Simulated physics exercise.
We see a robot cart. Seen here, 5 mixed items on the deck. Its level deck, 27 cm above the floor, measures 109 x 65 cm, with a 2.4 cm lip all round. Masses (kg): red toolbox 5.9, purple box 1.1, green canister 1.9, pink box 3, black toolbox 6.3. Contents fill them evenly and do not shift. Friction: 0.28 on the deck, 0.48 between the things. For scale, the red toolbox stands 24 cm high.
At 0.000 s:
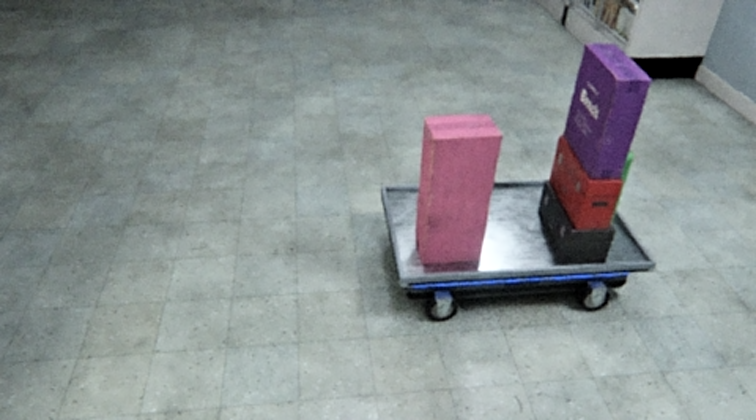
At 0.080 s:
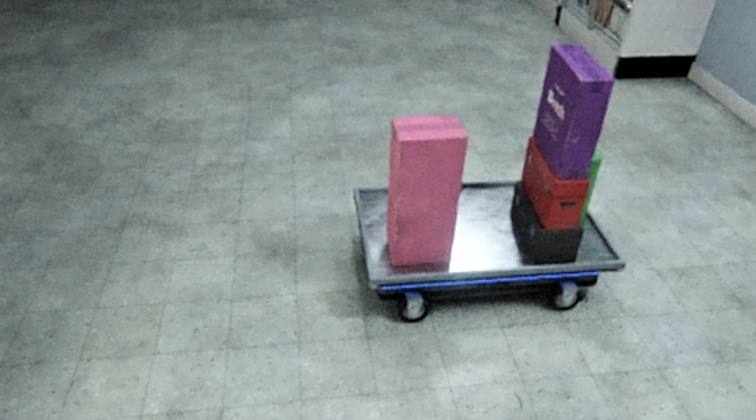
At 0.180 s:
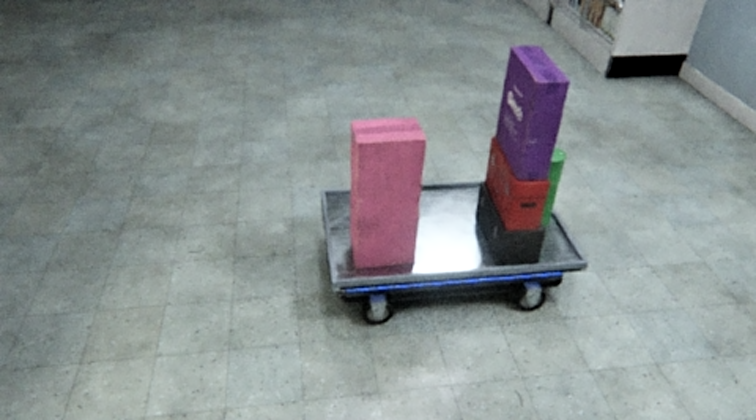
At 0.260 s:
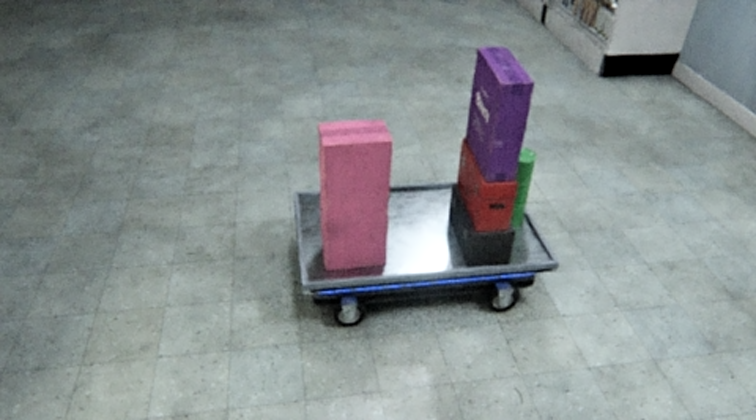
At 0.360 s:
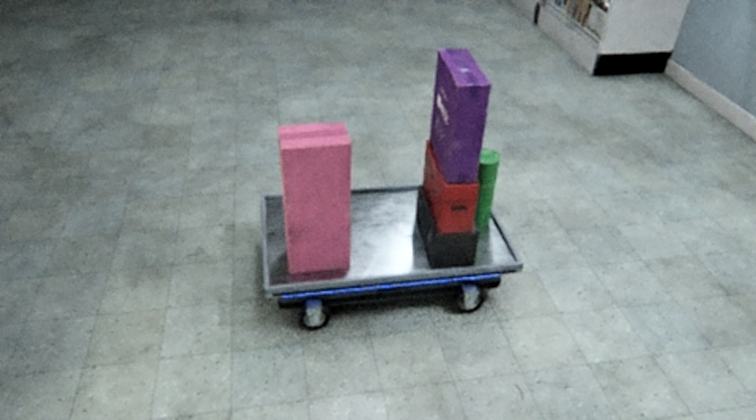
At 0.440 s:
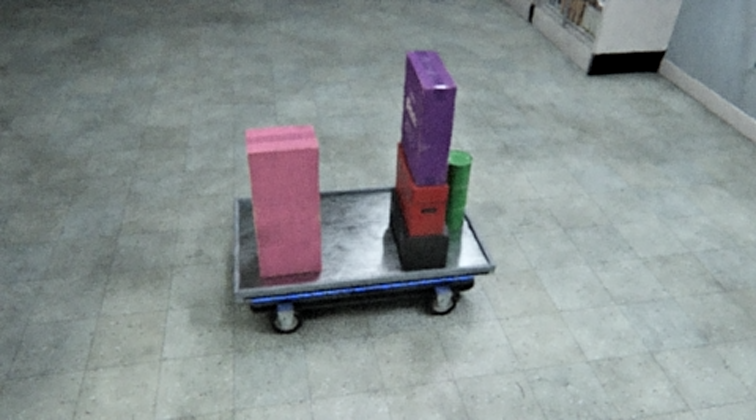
A flat cart carrying a pink box on its left and a purple box stacked on red and black toolboxes on its right rolls leftward across a tiled floor. As it moves from the right side toward the left, a green canister behind the stack comes into clearer view, the load keeping its arrangement.
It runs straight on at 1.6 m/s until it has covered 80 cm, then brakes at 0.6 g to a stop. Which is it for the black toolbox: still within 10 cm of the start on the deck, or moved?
The black toolbox leaves its spot.
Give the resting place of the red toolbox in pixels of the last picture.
Around (290, 197).
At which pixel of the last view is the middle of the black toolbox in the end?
At about (296, 238).
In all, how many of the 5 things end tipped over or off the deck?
In all, 1.
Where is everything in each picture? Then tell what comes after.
In the first picture, 0 cm covered; black toolbox (574, 221); red toolbox (583, 181).
In the second picture, 13 cm covered; pink box (423, 194).
In the third picture, 29 cm covered; red toolbox (515, 182); purple box (529, 112).
In the fourth picture, 42 cm covered; pink box (354, 198).
In the fifth picture, 58 cm covered; red toolbox (449, 185); purple box (457, 116).
In the sixth picture, 70 cm covered; black toolbox (418, 227); green canister (454, 191).
After 0.74 s, 101 cm covered; black toolbox moved 9 cm near (331, 235); purple box moved 10 cm; pink box moved 9 cm.
After 0.84 s, 102 cm covered, stopped; black toolbox moved 16 cm near (313, 236); purple box moved 20 cm; pink box 8° off upright.
After 1.04 s, 102 cm covered, stopped; black toolbox moved 24 cm near (296, 238); purple box 12° off upright; pink box 15° off upright.
In the end (1.8 s), toppled on the deck, purple box; not toppled but over 10 cm from the start, red toolbox, green canister, pink box and black toolbox. In the last view, black toolbox near (296, 238).
